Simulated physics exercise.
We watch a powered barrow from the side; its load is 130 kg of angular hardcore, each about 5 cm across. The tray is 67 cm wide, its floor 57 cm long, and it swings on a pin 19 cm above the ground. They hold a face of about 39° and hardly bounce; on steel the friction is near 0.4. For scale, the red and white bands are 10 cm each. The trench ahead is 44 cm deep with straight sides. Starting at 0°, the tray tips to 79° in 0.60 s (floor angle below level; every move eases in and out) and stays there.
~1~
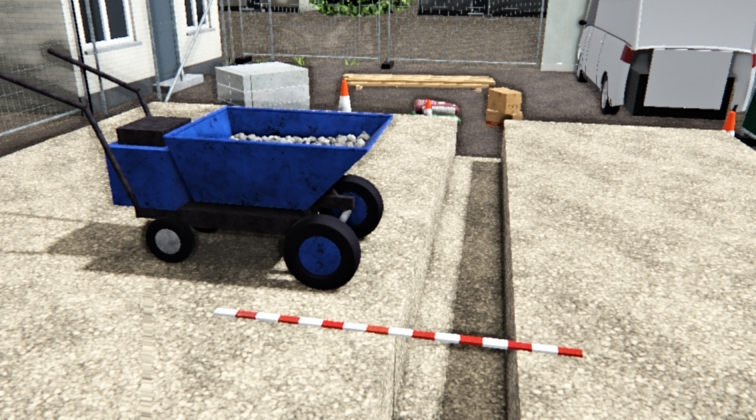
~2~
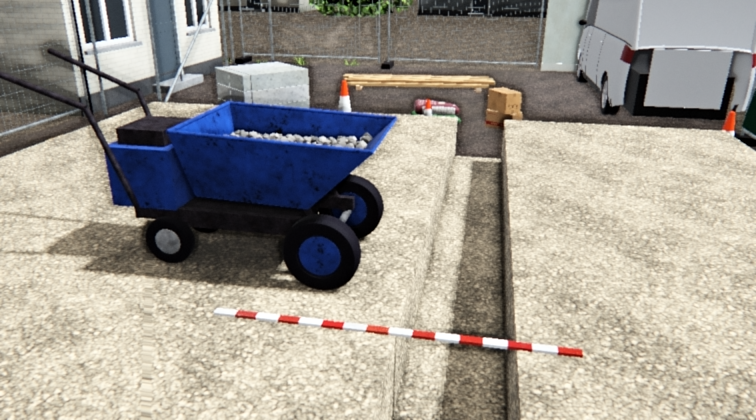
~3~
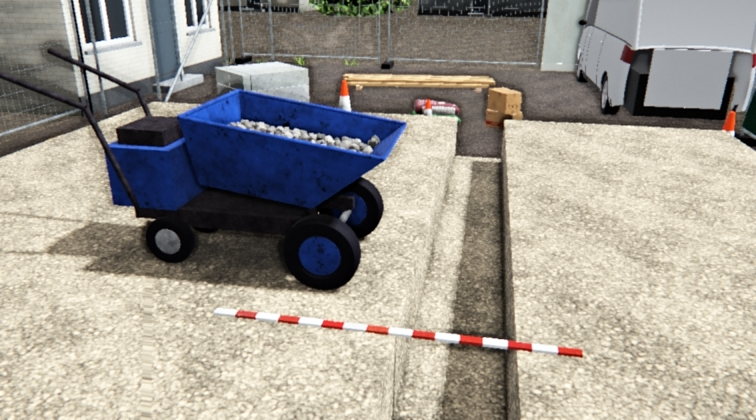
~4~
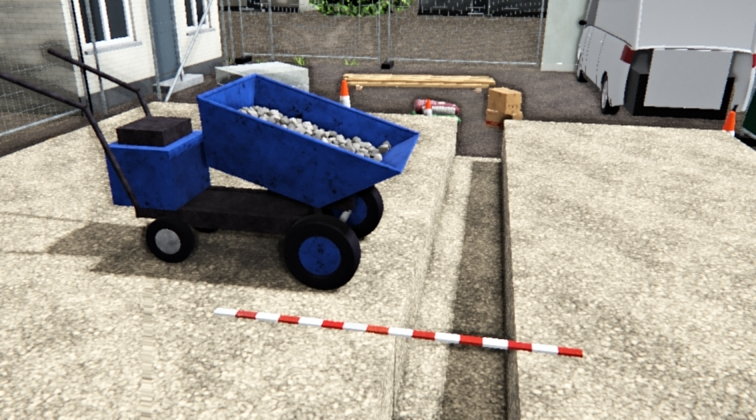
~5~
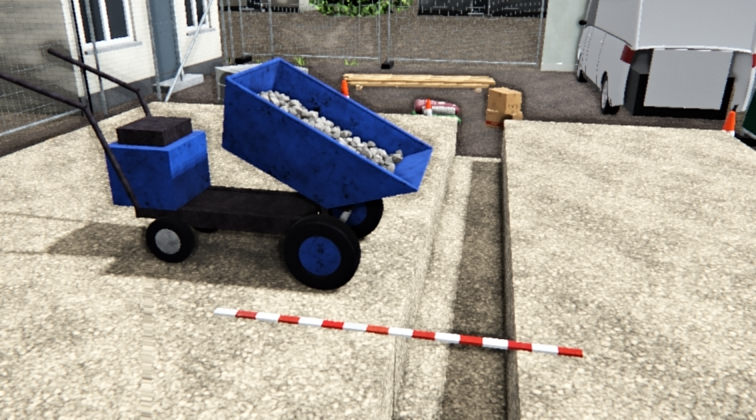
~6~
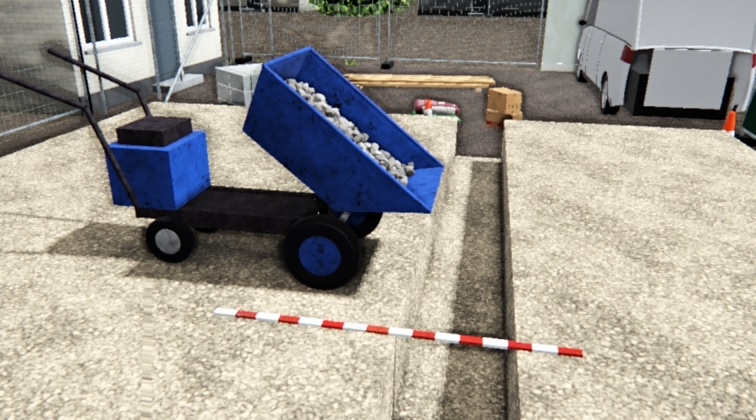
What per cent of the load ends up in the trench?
Some 86 per cent of it.
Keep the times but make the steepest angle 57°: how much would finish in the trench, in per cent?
In that case some 45 per cent.
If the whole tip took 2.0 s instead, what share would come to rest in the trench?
Then about 100 per cent.
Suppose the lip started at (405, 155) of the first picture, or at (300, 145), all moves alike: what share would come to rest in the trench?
Near 55 per cent from the first place, 75 from the second.
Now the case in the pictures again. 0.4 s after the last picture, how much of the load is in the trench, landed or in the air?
About 35 per cent by then.
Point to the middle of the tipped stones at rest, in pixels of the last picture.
Near (480, 336).
Then, 0.1 s after the last picture the floor is at 67°, 100 % in the tray; the foremost stones are at (432, 230).
Then, 0.4 s after the last picture the floor is at 79°, 63 % in the tray, 37 % in the trench; the foremost stones are at (504, 326).
Then, 0.7 s after the last picture the floor is at 79°, 1 % in the tray, 85 % in the trench, 14 % past the trench; the foremost stones are at (670, 286).
Then, 2.7 s after the last picture the floor is at 79°, 0 % in the tray, 86 % in the trench, 14 % past the trench; the foremost stones are past the picture's edge.
